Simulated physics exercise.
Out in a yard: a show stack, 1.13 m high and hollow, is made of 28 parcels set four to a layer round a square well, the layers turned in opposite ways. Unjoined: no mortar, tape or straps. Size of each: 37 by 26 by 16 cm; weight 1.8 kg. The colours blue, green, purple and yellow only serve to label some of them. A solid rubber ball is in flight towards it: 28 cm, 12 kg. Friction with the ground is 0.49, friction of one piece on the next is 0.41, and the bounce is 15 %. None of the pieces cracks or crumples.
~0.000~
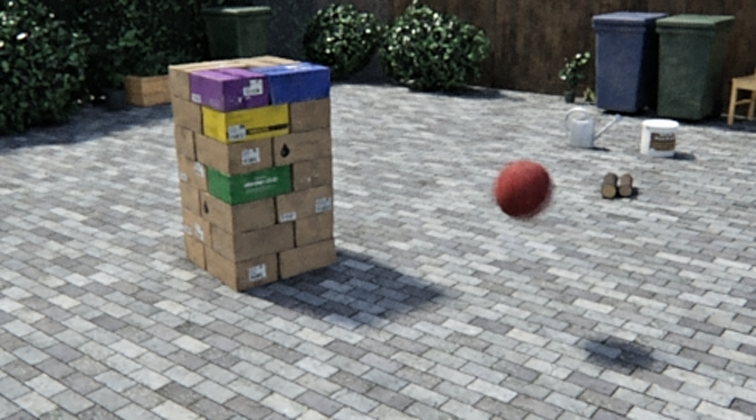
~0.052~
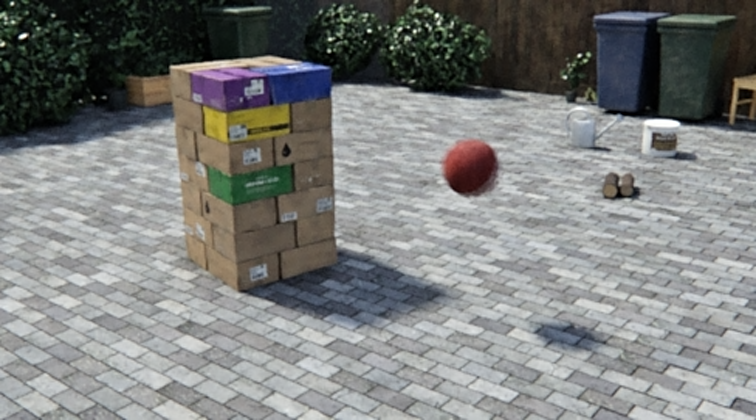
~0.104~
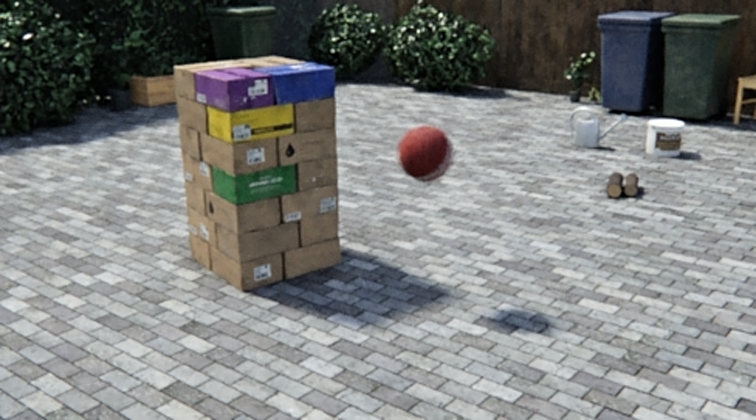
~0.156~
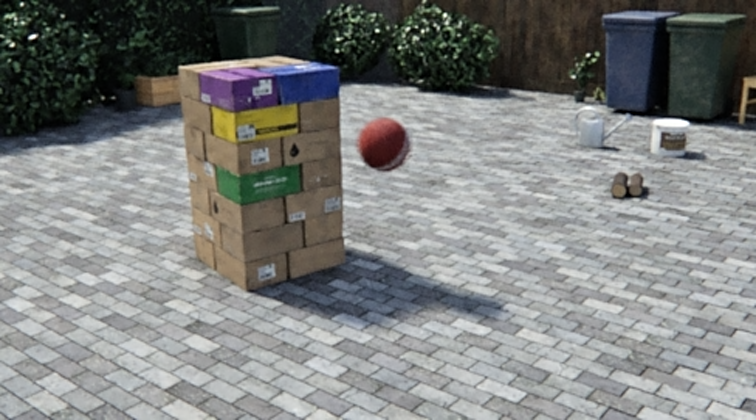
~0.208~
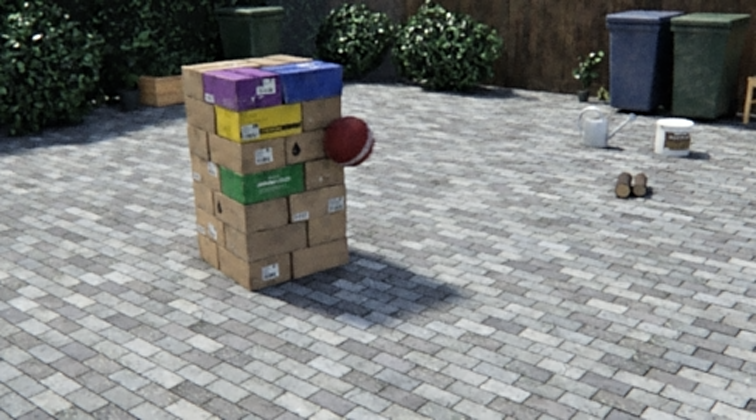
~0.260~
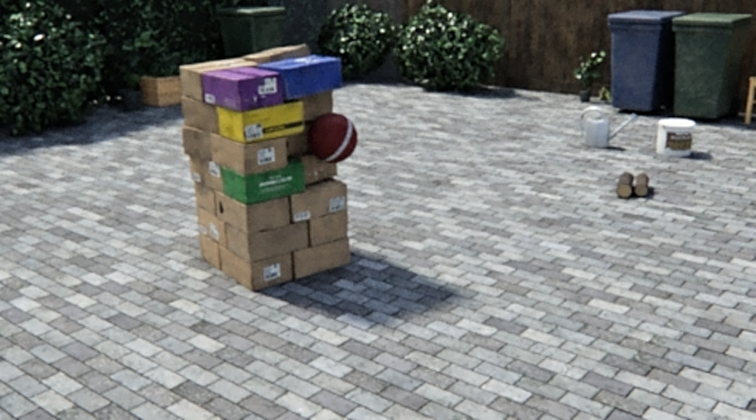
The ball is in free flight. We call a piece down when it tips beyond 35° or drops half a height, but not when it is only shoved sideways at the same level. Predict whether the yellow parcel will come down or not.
The yellow parcel will not come down.
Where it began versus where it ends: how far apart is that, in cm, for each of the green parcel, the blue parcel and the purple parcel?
Displacements: Green = 0, blue = 130, purple = 0 (cm).
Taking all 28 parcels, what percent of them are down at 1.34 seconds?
30 percent by then.
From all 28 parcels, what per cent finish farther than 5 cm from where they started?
The answer is 40 percent.
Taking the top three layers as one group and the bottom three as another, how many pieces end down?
From the top 6, from the bottom 0.
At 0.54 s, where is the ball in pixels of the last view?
It sits close to pixel (281, 151).
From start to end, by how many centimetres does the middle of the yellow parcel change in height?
Net change: Some 0 cm lower.
After 0.36 s, ball still moving; none of the 28 parcels down, 14 disturbed; yellow parcel 18 mm from its place; blue parcel 47 mm from its place.
After 0.54 s, ball still moving; 4 of the 28 parcels down; yellow parcel 28 mm from its place; blue parcel 55° from how it stood, 11 cm lower.
After 0.82 s, ball still moving; 8 of the 28 parcels down; yellow parcel 29 mm from its place; blue parcel upside down.
After 1.34 s, ball still moving; 8 of the 28 parcels down; yellow parcel 29 mm from its place; blue parcel 65° from how it stood, 83 cm lower.
In the end (2.9 s), ball rolling away; 8 of the 28 parcels down; yellow parcel 29 mm from its place; green parcel 33 mm from its place; purple parcel 40 mm from its place. From the last view, middles, yellow parcel near (257, 119), green parcel near (258, 179).
